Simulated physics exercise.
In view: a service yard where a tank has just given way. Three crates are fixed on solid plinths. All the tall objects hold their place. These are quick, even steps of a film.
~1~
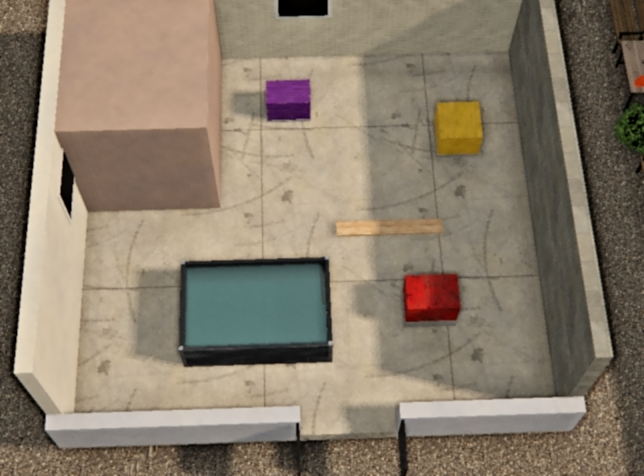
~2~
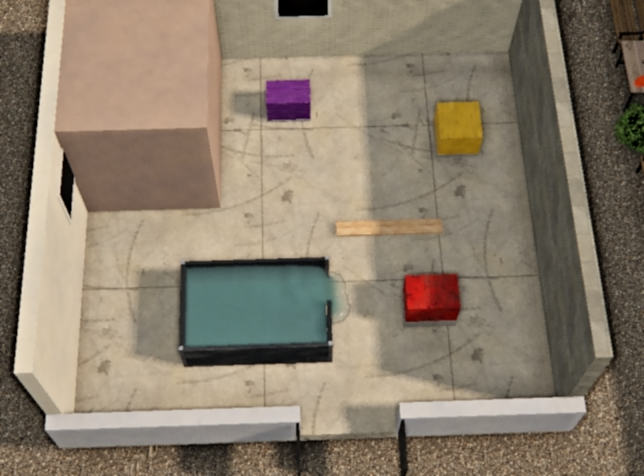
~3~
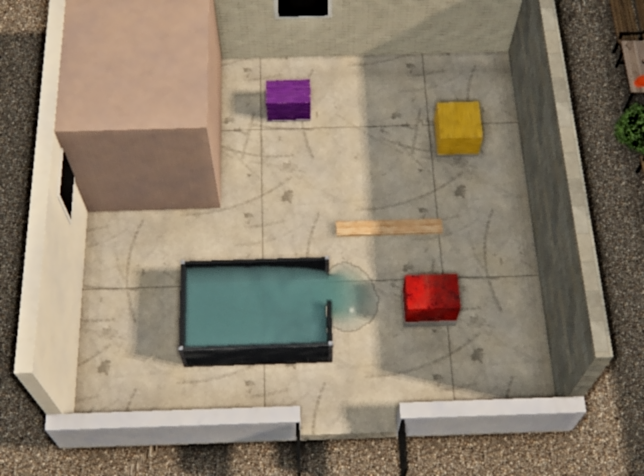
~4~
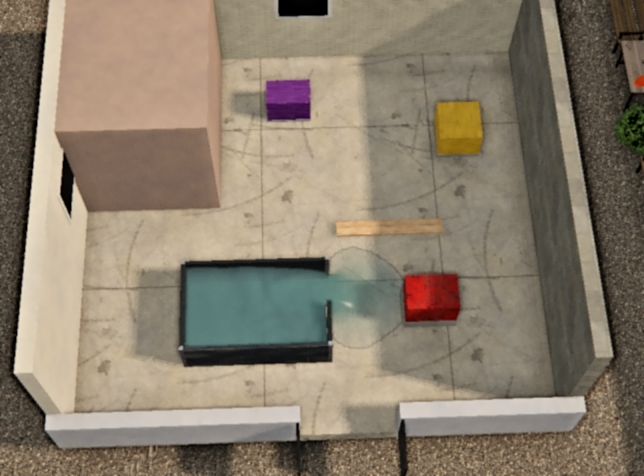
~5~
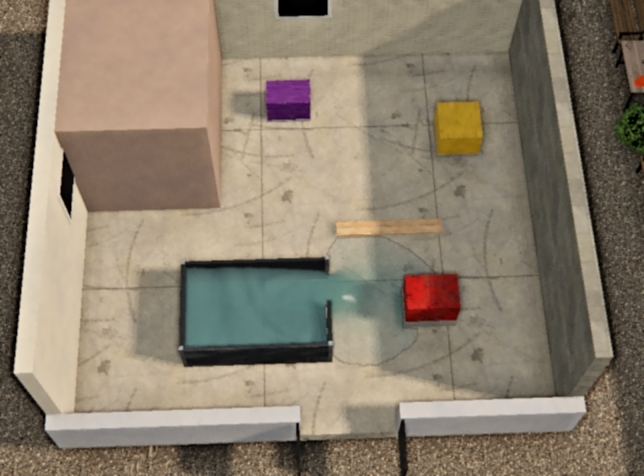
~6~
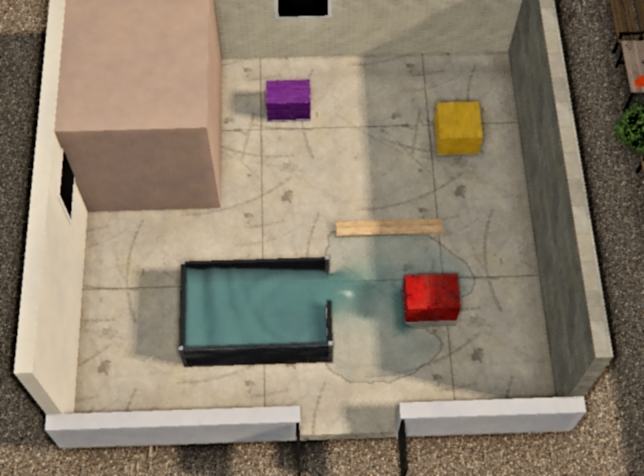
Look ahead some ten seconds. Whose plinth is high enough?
The yellow crate is soaked; the red crate is soaked; the purple crate is soaked.
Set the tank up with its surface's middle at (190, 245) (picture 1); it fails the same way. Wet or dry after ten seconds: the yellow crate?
In short: The yellow one gets wet.
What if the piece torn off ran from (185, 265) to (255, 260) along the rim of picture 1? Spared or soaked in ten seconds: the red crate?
In short: Red remains dry.
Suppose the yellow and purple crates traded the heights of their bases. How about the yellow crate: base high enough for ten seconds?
My reading: Yellow ends up wet.
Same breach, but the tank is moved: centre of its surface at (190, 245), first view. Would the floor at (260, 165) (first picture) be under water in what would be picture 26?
Verdict: Dry.
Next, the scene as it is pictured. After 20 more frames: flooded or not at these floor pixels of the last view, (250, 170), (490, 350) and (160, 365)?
In turn: Not flooded, covered, no water.
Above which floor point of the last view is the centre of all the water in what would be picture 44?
Close to (385, 271).
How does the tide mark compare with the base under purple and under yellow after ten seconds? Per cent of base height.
Roughly 160 per cent, then 140 per cent.
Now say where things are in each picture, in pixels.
Still water in the tank at (256, 305), in the first picture.
The front is at (336, 278), out from the gap at (326, 293), in the second picture.
Water pours out at (326, 294) and has run to (371, 310), in the third picture.
The front is at (402, 286), out from the gap at (326, 294), in the fourth picture.
Water pours out at (326, 294) and has run to a hidden place, in the fifth picture.
The front is at (466, 274), out from the gap at (326, 294), in the sixth picture.
A moment on, water covers 20 % of the floor; the yellow crate not reached, the red crate water round its plinth, the purple crate not reached.
Next, water covers 30 % of the floor; the yellow crate water round its plinth, the red crate water round its plinth, the purple crate not reached.
Then, water covers 35 % of the floor; the yellow crate water round its plinth, the red crate water round its plinth, the purple crate not reached.
Later, water covers 55 % of the floor; the yellow crate water round its plinth, the red crate water round its plinth, the purple crate water round its plinth.
In the end, water covers 85 % of the floor; the yellow crate was topped, the red crate was topped, the purple crate was topped.
